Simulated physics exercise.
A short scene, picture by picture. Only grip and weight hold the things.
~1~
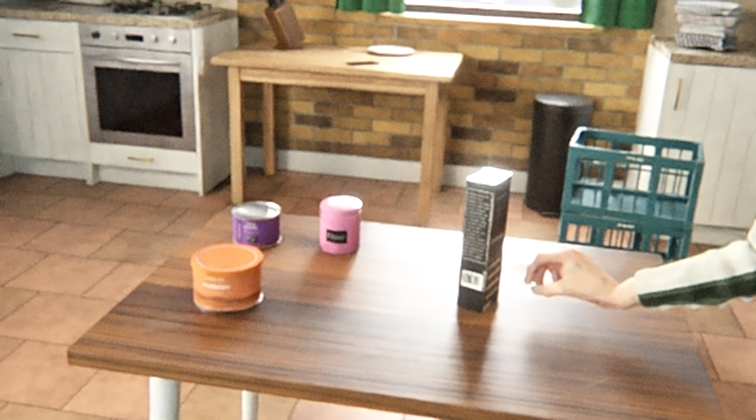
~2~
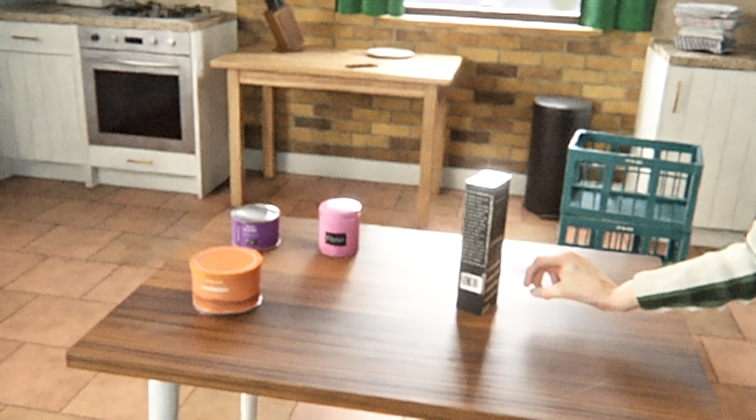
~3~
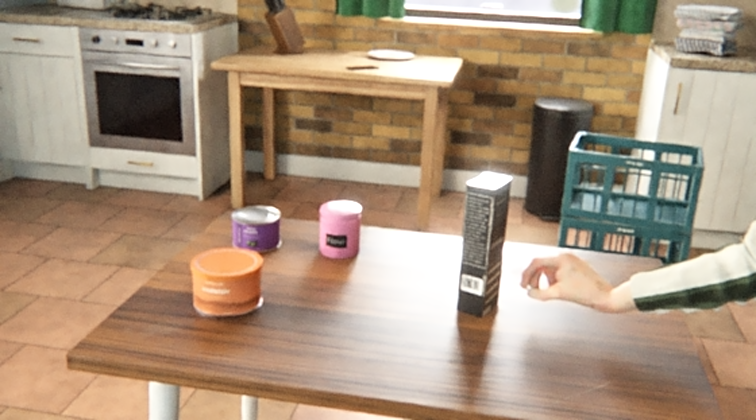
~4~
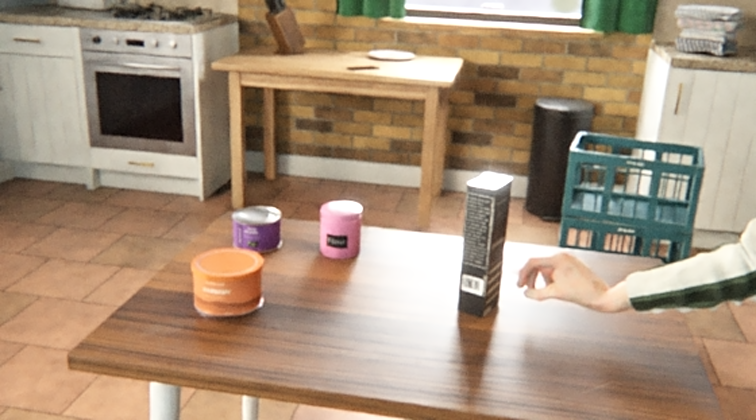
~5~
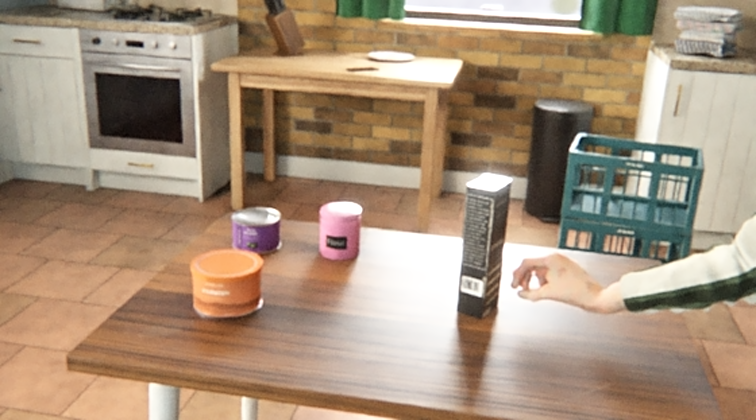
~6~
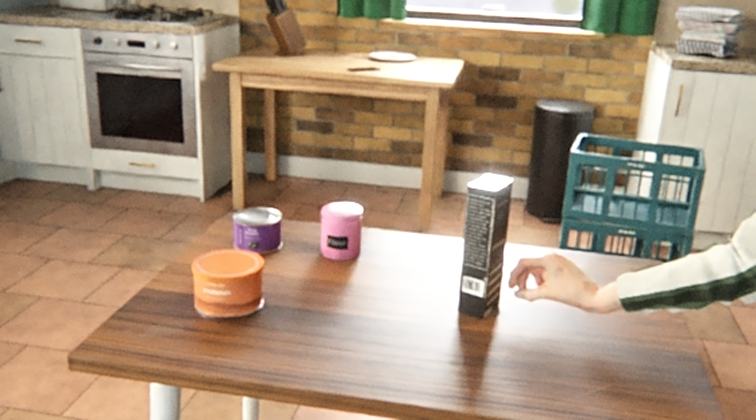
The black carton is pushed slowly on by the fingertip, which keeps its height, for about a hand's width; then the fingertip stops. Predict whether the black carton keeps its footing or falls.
Still erect.
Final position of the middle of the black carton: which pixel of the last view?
End point in the final view: About (428, 236).
Then, 0.40 s after the last picture, things are still on the move.
Then, 0.80 s after the last picture, black carton slid about its own width near (459, 242).
Then, 1.10 s after the last picture, black carton slid about its own width near (445, 239).
Then, 1.40 s after the last picture, black carton slid about its own width near (432, 237).
At rest, moved from the start, black carton. Seen from the same camera at the end, black carton near (428, 236).
